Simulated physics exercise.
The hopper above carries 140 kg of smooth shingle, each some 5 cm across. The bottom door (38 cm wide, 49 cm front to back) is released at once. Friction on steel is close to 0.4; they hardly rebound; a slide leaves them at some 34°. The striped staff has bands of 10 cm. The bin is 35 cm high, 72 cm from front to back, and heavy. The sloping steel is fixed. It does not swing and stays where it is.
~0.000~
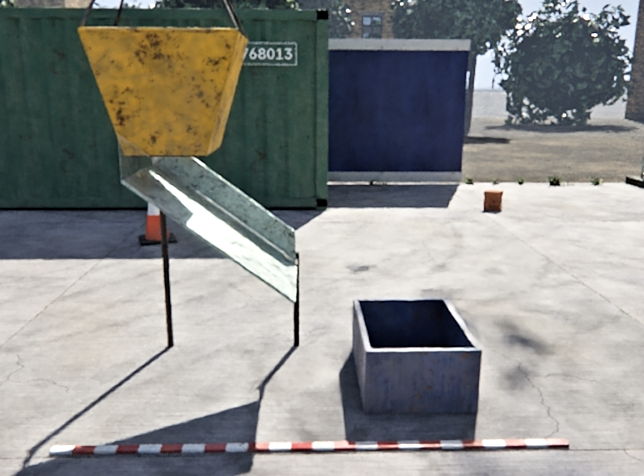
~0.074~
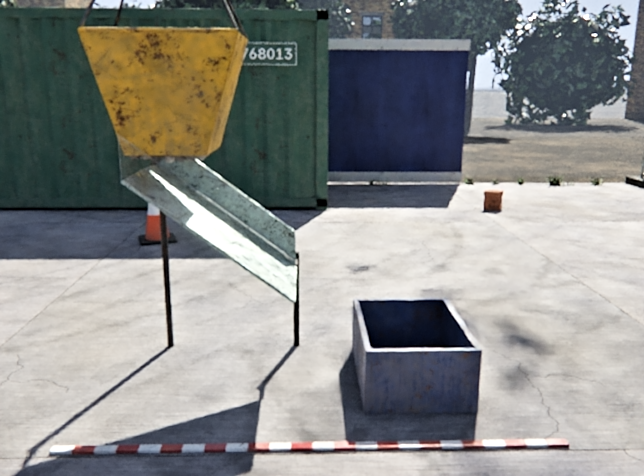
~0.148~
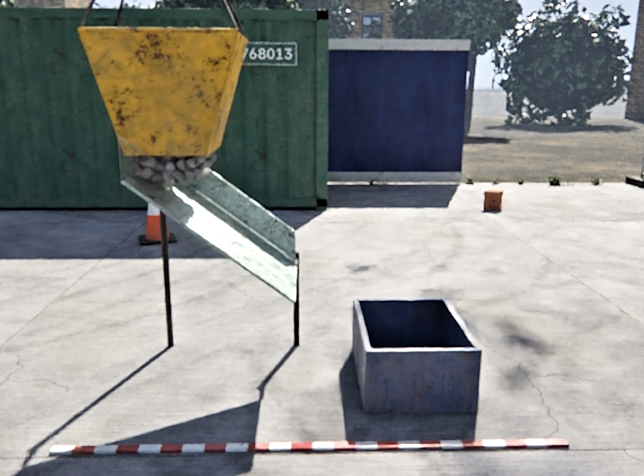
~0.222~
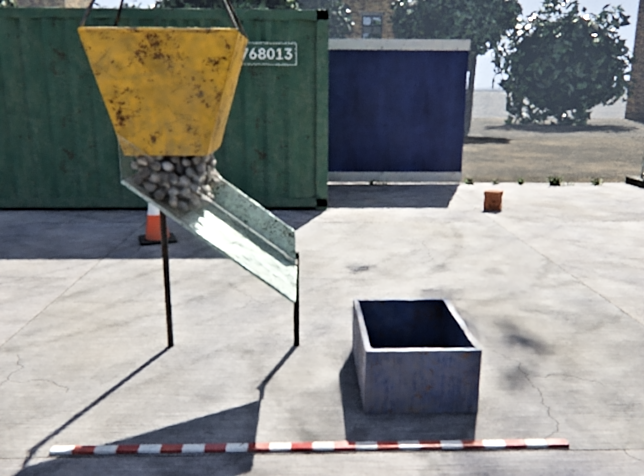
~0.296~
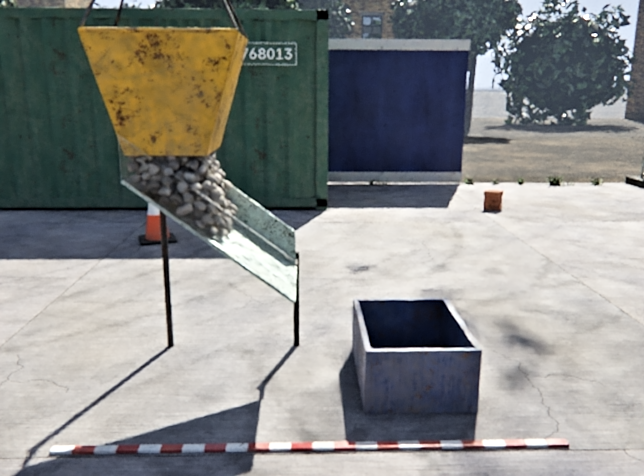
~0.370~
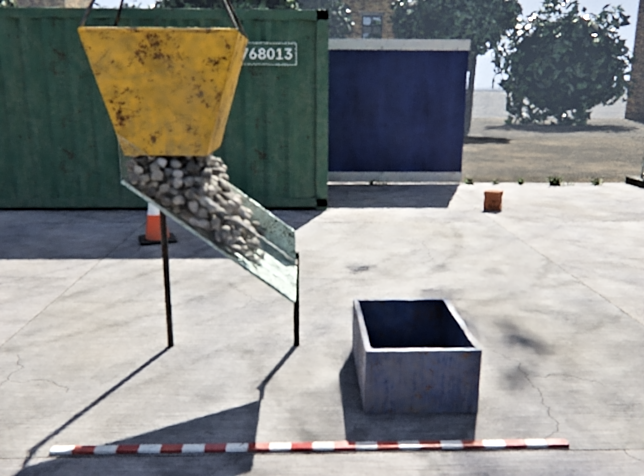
Smooth grey stones emerge from the bottom of a rusty yellow hopper and slide down a sloping metal chute toward the right, spreading along most of its length, while an open grey bin sits on the concrete nearby.
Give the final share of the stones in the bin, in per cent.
Some 17 per cent of it.
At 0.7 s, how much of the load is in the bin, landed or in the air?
About 0 per cent by then.
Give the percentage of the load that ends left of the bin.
Some 80 per cent of the load.
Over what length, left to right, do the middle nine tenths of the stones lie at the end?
About 100 cm.
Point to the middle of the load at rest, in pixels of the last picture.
Their middle is at about (334, 370).
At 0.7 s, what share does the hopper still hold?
It holds some 0 per cent.
After 0.7 s, 0 % in the hopper, 71 % on the steel, 28 % falling or lying left of the bin, 1 % falling or lying in the bin; the stones farthest right are at (384, 336).
After 1.1 s, 0 % in the hopper, 20 % on the steel, 67 % falling or lying left of the bin, 13 % falling or lying in the bin, 1 % falling or lying beside or right of the bin; the stones farthest right are at (450, 365).
After 1.7 s, 0 % in the hopper, 79 % falling or lying left of the bin, 17 % falling or lying in the bin, 4 % falling or lying beside or right of the bin; the stones farthest right are at (462, 367).
After 2.6 s, 0 % in the hopper, 78 % falling or lying left of the bin, 17 % falling or lying in the bin, 5 % falling or lying beside or right of the bin; the stones farthest right are at (469, 369).
After 4.5 s, 0 % in the hopper, 78 % left of the bin, 17 % in the bin, 5 % beside or right of the bin; the stones farthest right are at (469, 369).
